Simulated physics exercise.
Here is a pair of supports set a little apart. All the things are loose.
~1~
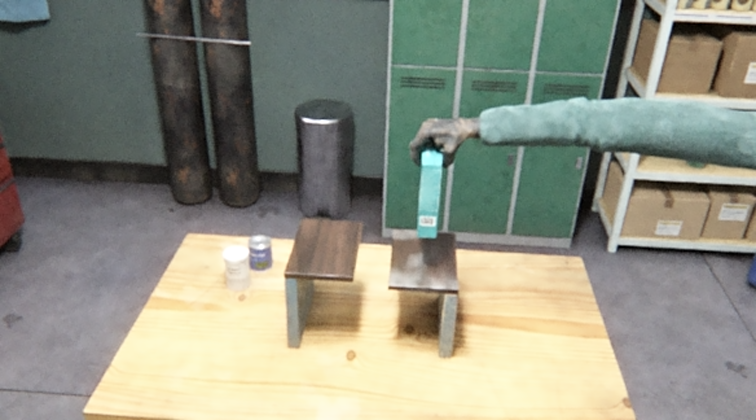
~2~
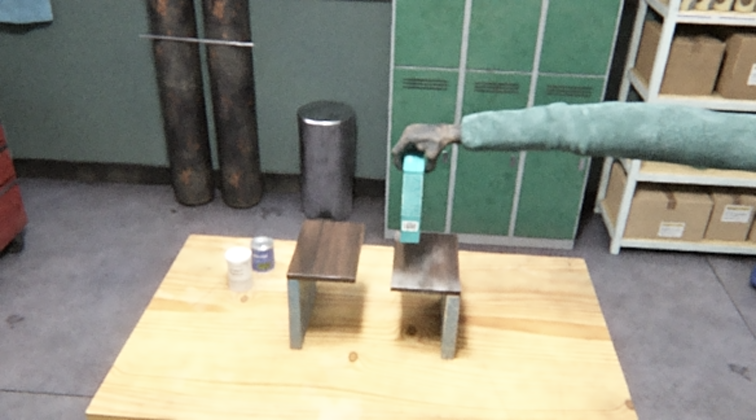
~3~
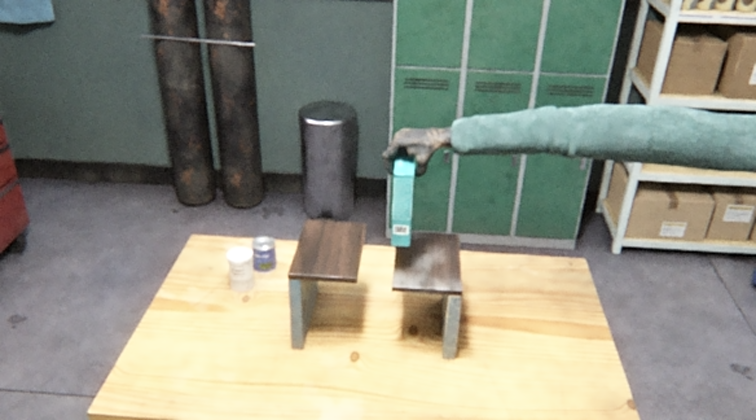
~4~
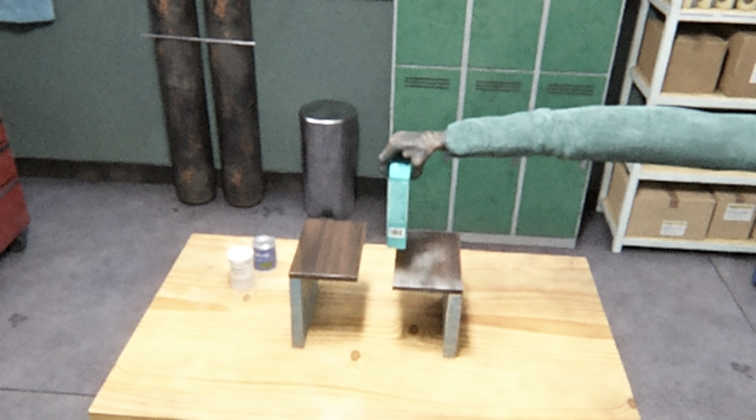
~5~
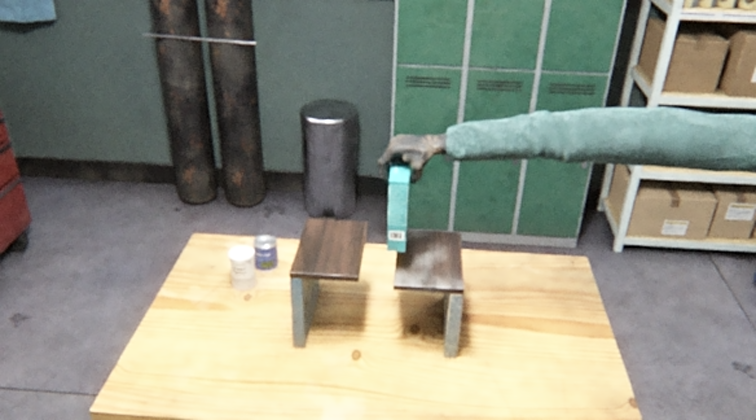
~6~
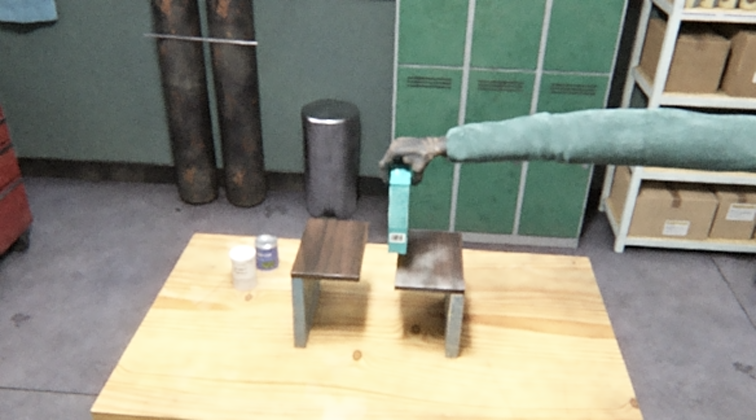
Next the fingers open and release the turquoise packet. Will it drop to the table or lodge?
It stays on top.
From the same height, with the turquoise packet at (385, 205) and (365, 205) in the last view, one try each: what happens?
In the first case it goes down the gap; in the second case it is caught.
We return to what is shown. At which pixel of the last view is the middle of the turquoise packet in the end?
Near (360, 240).
Then, 0.20 s later than the last frame, turquoise packet moved a little near (399, 223).
Then, 0.70 s later than the last frame, turquoise packet tilted by 15° near (389, 223).
Then, 0.90 s later than the last frame, turquoise packet on its side near (361, 238).
Then, 1.00 s later than the last frame, as before.
When it is over, lying over on the stand or table, turquoise packet; the other 2 as before. End places, in pixels of the last picture, turquoise packet near (360, 240). The packet is caught.
